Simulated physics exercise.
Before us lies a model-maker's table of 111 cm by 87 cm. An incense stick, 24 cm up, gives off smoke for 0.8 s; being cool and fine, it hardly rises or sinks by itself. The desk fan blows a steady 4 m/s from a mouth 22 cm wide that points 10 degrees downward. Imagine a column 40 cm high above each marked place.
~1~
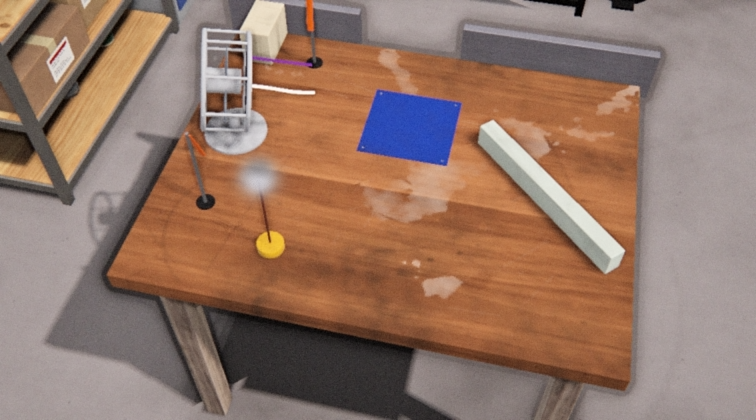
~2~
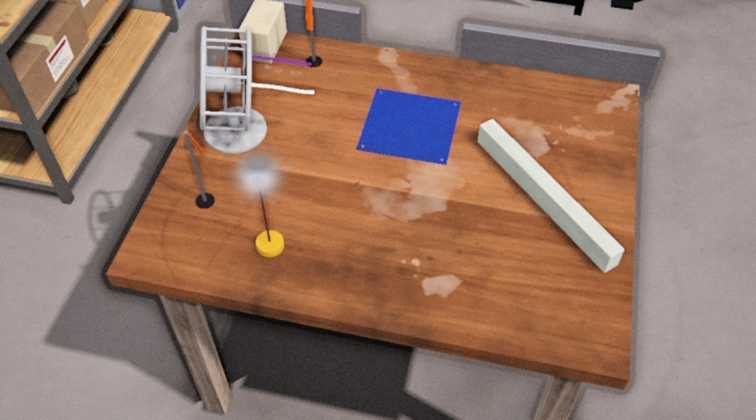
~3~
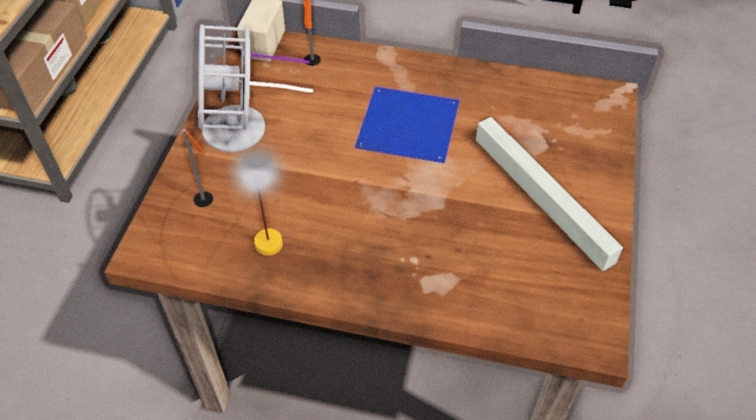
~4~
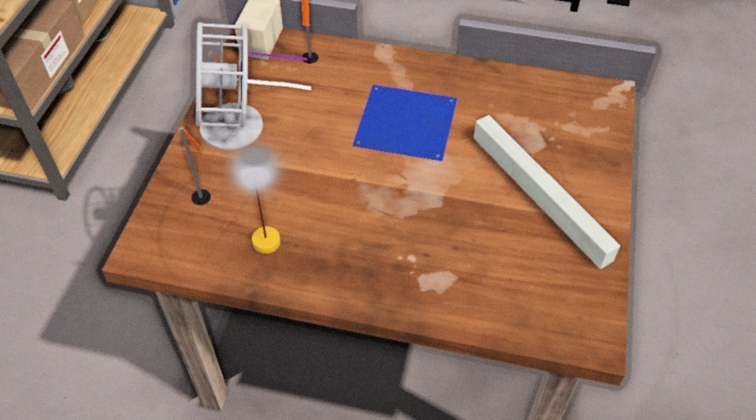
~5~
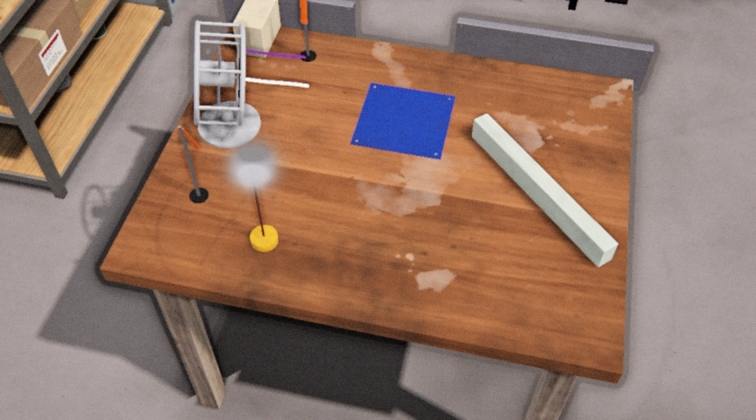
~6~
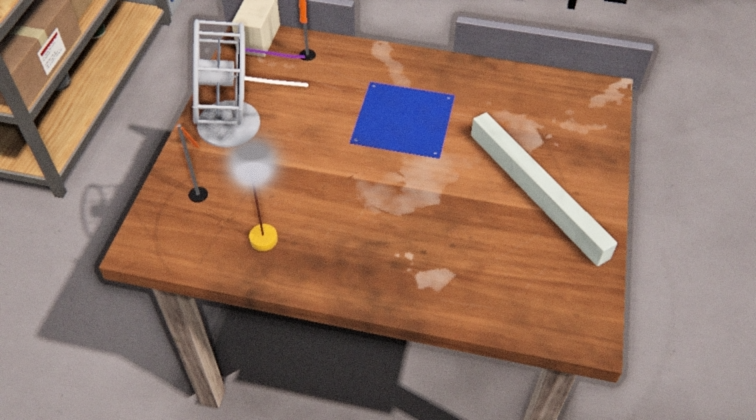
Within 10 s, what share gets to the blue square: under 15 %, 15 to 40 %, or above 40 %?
Above 40 %.
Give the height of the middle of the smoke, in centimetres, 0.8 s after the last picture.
Somewhere near 18 cm high.
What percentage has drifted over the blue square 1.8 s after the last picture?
Some 70 per cent.
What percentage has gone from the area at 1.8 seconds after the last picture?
40 %.
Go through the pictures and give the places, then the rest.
In the first picture, the smoke is thickest near (258, 177), the incense stick stands at (261, 192) and the desk fan is at (226, 81).
In the second picture, the smoke is thickest near (258, 174) and the blue square is centred on (410, 125).
In the third picture, the smoke is thickest near (256, 171), a ribbon ends at (201, 152) and a ribbon ends at (308, 27).
In the fourth picture, the smoke is thickest near (254, 168), the top of a plank is at (544, 179) and the top of a block is at (257, 12).
In the fifth picture, the smoke is thickest near (252, 165).
In the sixth picture, the smoke is thickest near (252, 163), a ribbon ends at (196, 147) and a ribbon ends at (303, 22).
Then, 0.8 s after the last picture we count, 11 % has passed over the blue square, with 100 % still about or yet to come, and the middle of the rest is near (260, 136).
Then, 1.8 s after the last picture we count, 72 % has passed over the blue square, with 60 % still about or yet to come, and the middle of the rest is near (582, 207).
Then, 3.8 s after the last picture we count, 74 % has passed over the blue square, with 11 % still about or yet to come.
Then, 9.8 s after the last picture we count, 75 % has passed over the blue square, with 1 % still about or yet to come.
